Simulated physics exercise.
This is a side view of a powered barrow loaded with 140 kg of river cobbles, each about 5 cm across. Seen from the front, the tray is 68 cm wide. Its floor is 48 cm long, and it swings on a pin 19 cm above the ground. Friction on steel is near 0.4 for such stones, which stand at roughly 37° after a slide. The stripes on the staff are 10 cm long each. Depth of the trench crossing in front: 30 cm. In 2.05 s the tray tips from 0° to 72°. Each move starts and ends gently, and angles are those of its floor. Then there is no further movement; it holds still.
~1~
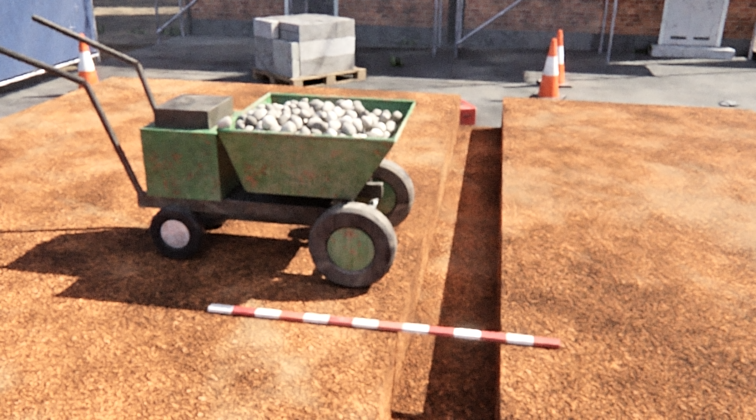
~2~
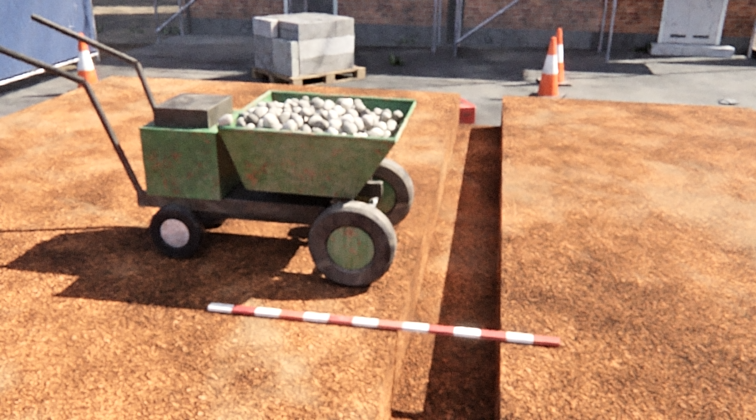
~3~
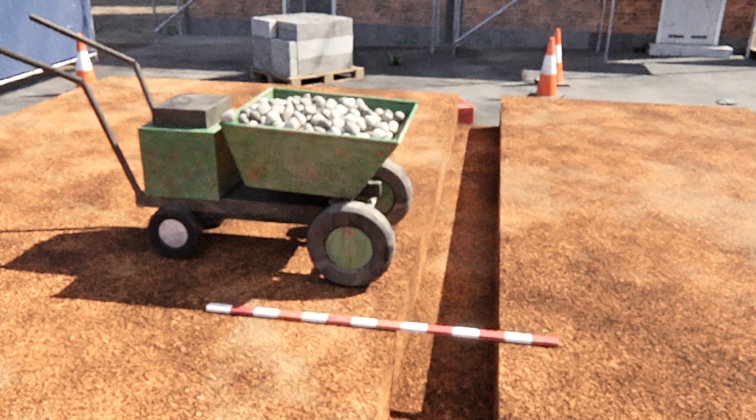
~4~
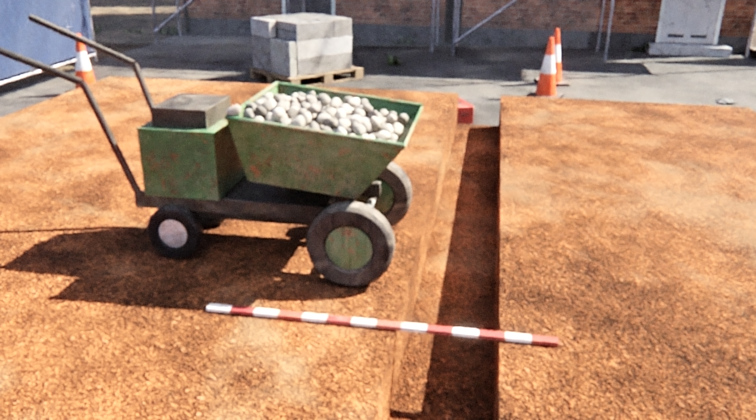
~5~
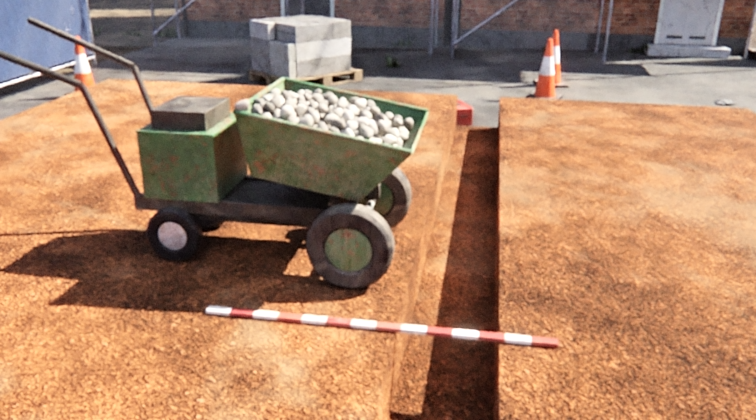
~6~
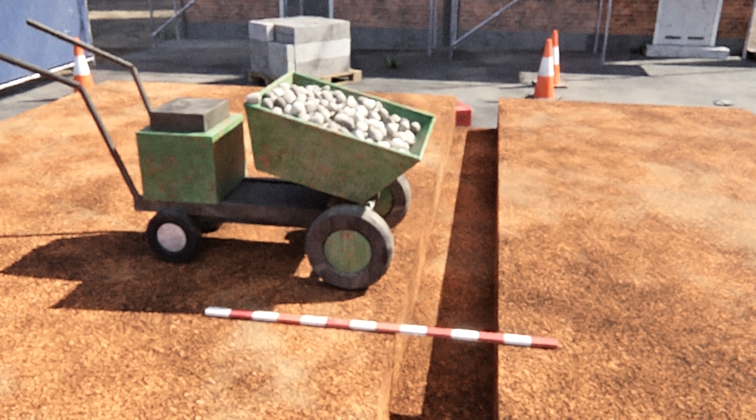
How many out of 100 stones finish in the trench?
About 59 of them.
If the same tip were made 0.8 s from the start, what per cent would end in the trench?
Trench share: Approx. 45%.
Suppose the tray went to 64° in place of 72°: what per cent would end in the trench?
It would be close to 45 percent.
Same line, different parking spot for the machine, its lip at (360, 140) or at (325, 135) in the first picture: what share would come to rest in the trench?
Roughly 90 in a hundred, then 100 in a hundred.
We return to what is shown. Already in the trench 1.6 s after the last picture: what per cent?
Some 15 per cent.
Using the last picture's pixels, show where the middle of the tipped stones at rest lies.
Middle at around (490, 296), I'd say.
Then, 0.9 s after the last picture the floor is at 61°, 98 % in the tray, 2 % in the trench; the foremost stones are at (499, 242).
Then, 1.6 s after the last picture the floor is at 72°, 50 % in the tray, 17 % in the trench, 33 % past the trench; the foremost stones are at (621, 279).
Then, 1.9 s after the last picture the floor is at 72°, 27 % in the tray, 30 % in the trench, 43 % past the trench; the foremost stones are at (655, 278).
Then, 3.8 s after the last picture the floor is at 72°, 0 % in the tray, 59 % in the trench, 41 % past the trench; the foremost stones are at (661, 276).
